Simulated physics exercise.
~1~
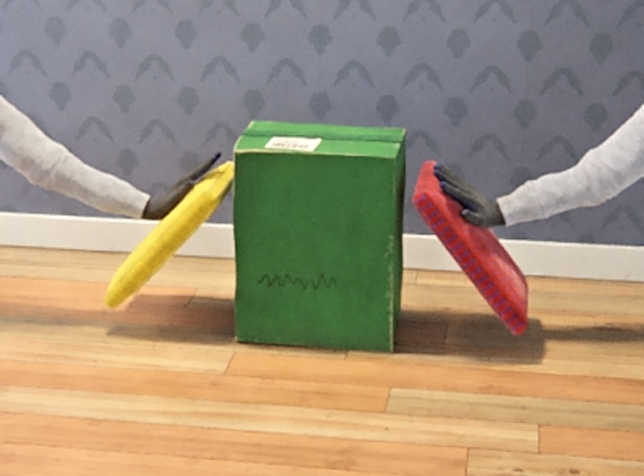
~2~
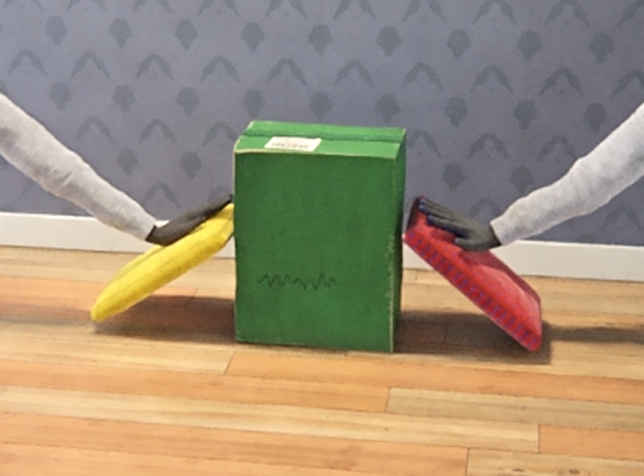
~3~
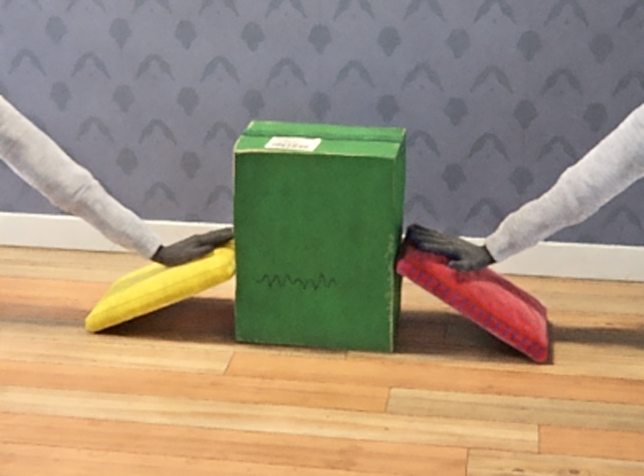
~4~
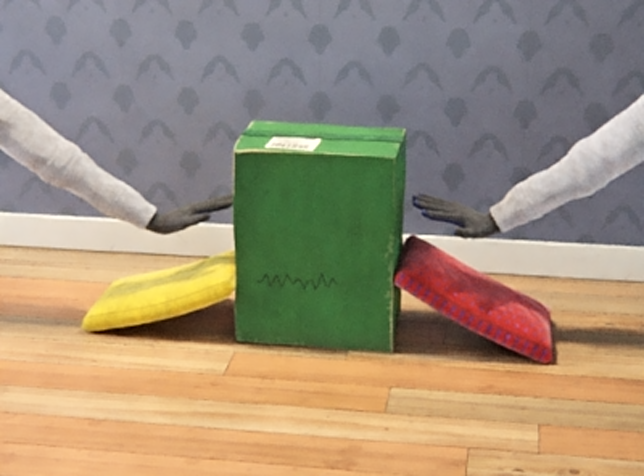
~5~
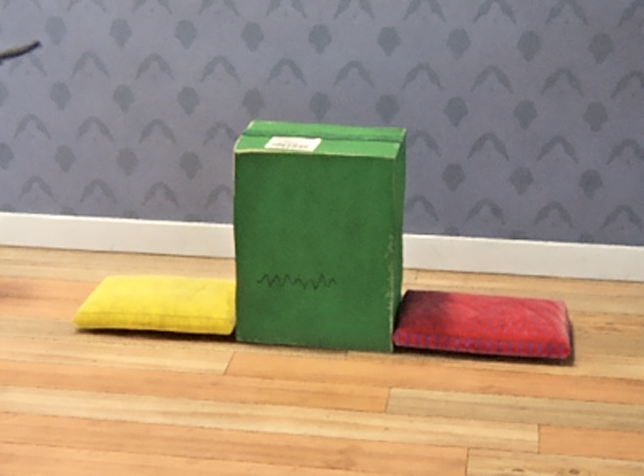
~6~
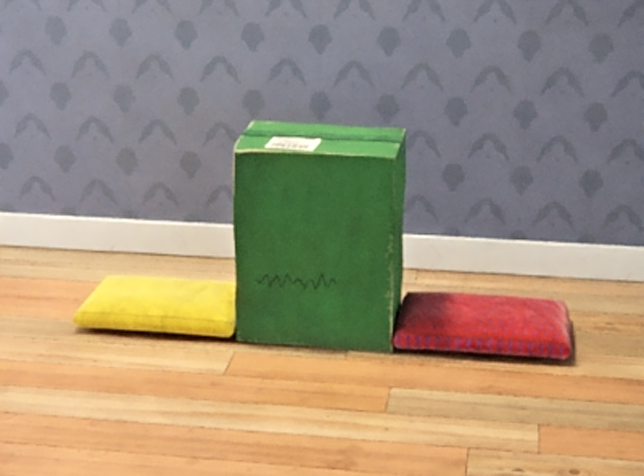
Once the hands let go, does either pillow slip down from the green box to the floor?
Yes, both do. The yellow pillow slumps to the floor and the red pillow slides down flat on the other side of the box.
